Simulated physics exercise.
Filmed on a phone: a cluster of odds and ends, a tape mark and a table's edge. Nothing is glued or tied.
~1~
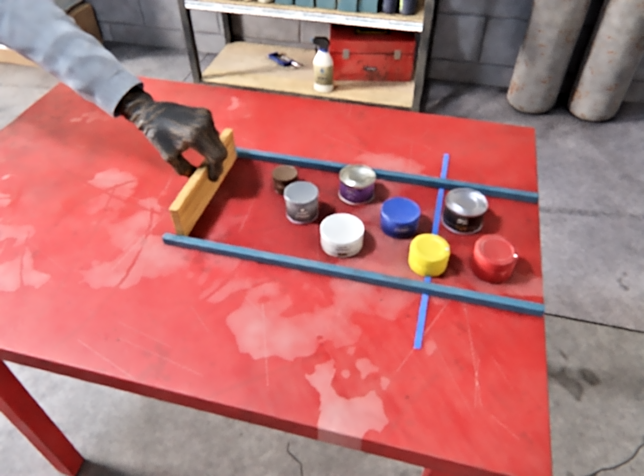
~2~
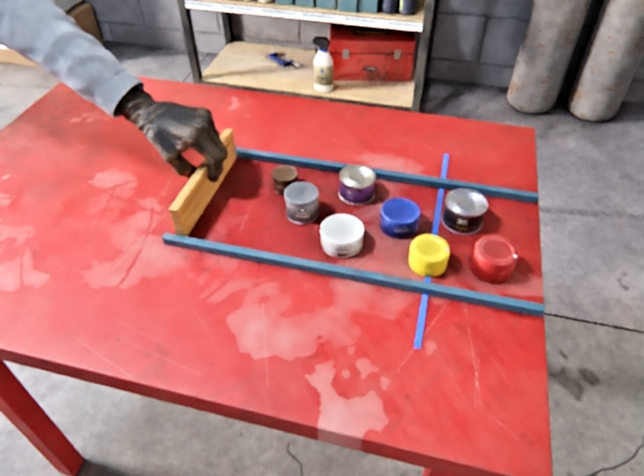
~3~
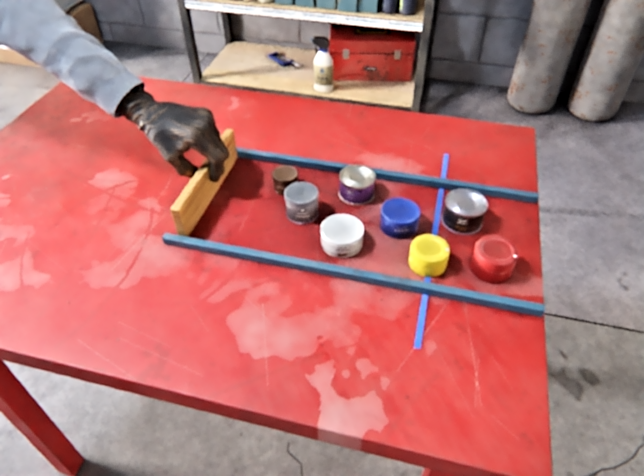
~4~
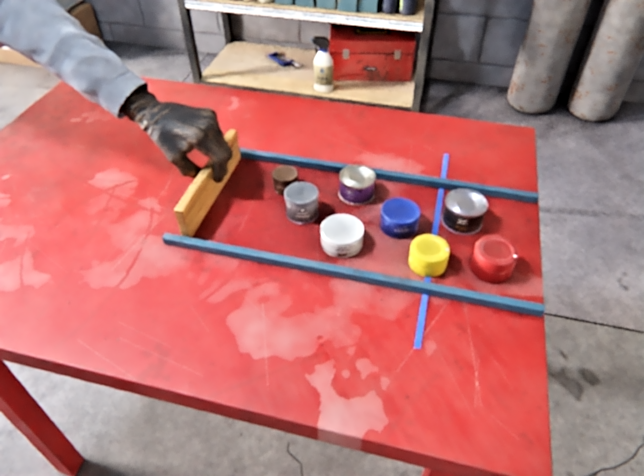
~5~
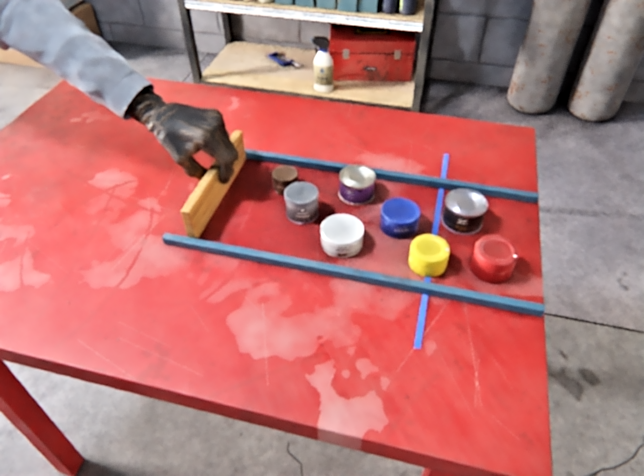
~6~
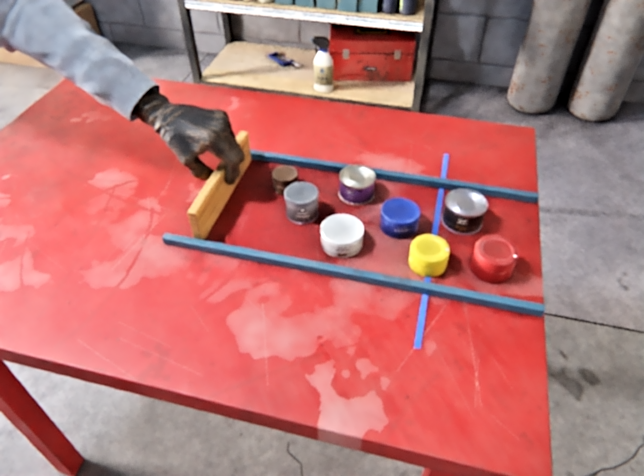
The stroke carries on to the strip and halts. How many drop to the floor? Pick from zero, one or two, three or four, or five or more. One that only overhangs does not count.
Outcome: The number that fall off is zero.
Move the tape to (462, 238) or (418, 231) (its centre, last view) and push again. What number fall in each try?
It would be 1 and 0.
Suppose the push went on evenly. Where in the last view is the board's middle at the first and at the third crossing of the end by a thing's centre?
Its middle is around (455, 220) and later (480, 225).
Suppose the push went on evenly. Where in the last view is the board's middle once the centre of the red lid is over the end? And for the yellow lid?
Near (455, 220) and (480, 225).
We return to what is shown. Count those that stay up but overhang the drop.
It comes to 1.
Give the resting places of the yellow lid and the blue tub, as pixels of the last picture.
The yellow lid stops around (495, 276); the blue tub around (489, 231).
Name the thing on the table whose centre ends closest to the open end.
Foremost is the red lid.
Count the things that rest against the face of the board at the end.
That makes 3.
Soon after, none off yet; red lid at rest near (494, 259); black tin at rest near (464, 212); yellow lid at rest near (429, 256).
At rest, the number that fall off is zero.
